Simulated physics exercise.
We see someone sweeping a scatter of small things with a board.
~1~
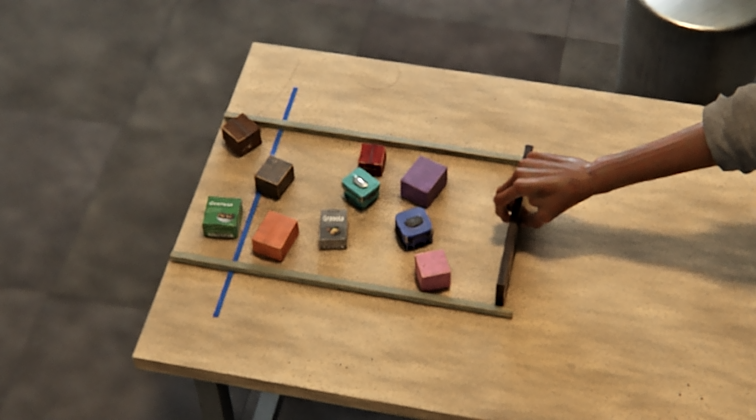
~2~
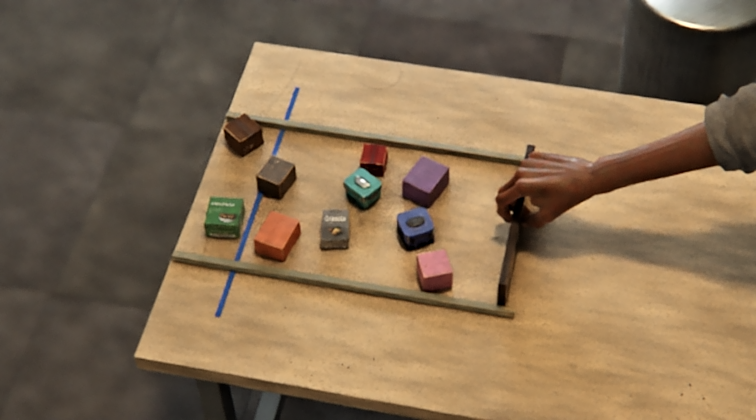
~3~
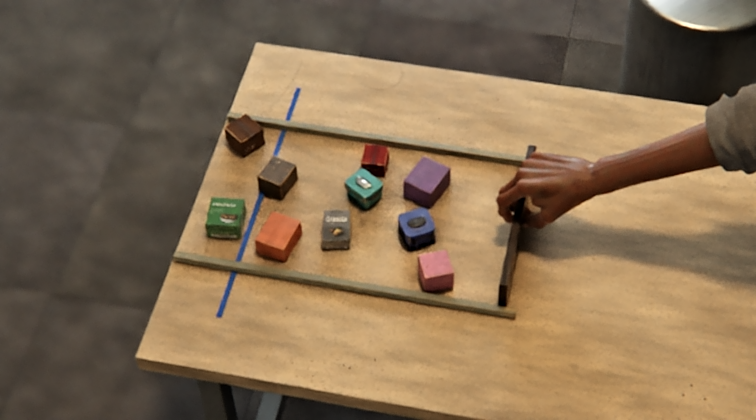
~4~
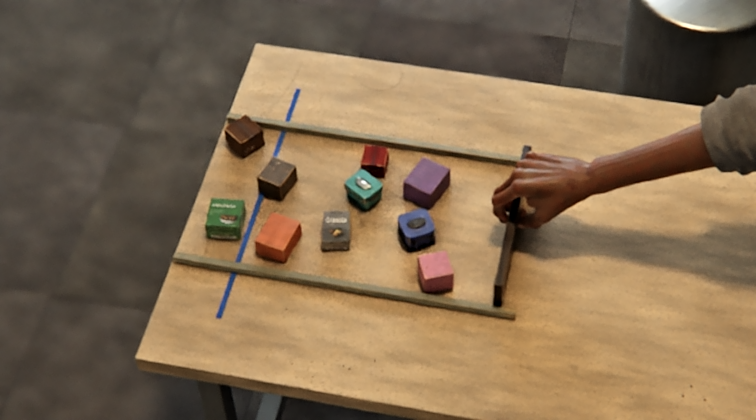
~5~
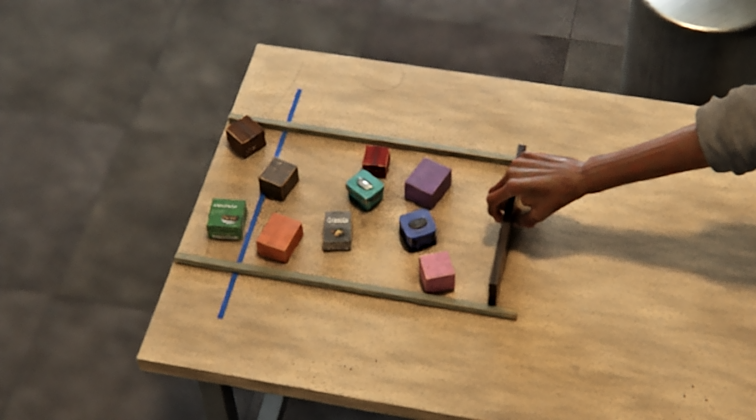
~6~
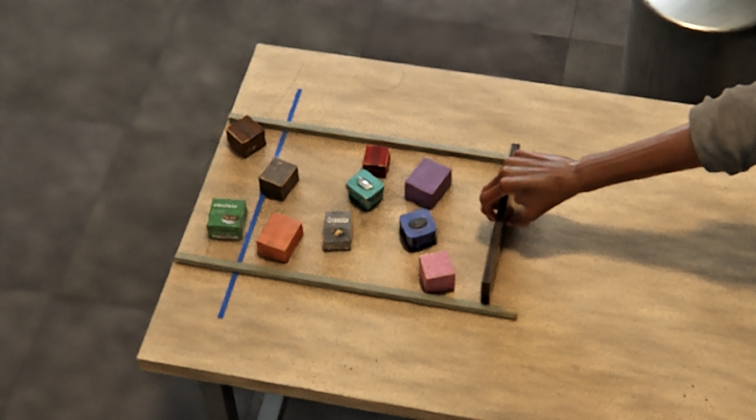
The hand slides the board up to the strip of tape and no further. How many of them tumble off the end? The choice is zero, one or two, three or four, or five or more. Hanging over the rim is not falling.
In the end the number that fall off is one or two.
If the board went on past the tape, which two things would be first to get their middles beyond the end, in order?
Earliest first: The green box, then the black block.
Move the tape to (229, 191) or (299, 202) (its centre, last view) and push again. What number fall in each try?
Try by try, 6 and 0.
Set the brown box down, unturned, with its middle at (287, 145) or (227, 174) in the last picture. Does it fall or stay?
The brown box survives; falls.
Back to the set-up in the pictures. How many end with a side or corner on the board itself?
The number is 4.
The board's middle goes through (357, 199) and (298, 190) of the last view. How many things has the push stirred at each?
7 and 9.
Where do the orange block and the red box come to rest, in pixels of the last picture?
The orange block at (193, 237), the red box at (270, 134).
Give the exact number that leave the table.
It comes to 2.
A little later, none off yet; brown box at rest near (246, 136); green box at rest near (227, 219); black block at rest near (279, 178).
Next, none off yet; brown box at rest near (246, 136); green box shifted a little near (217, 219); black block shifted a little near (261, 178).
When it is over, the number that fall off is one or two; down, black block and green box.
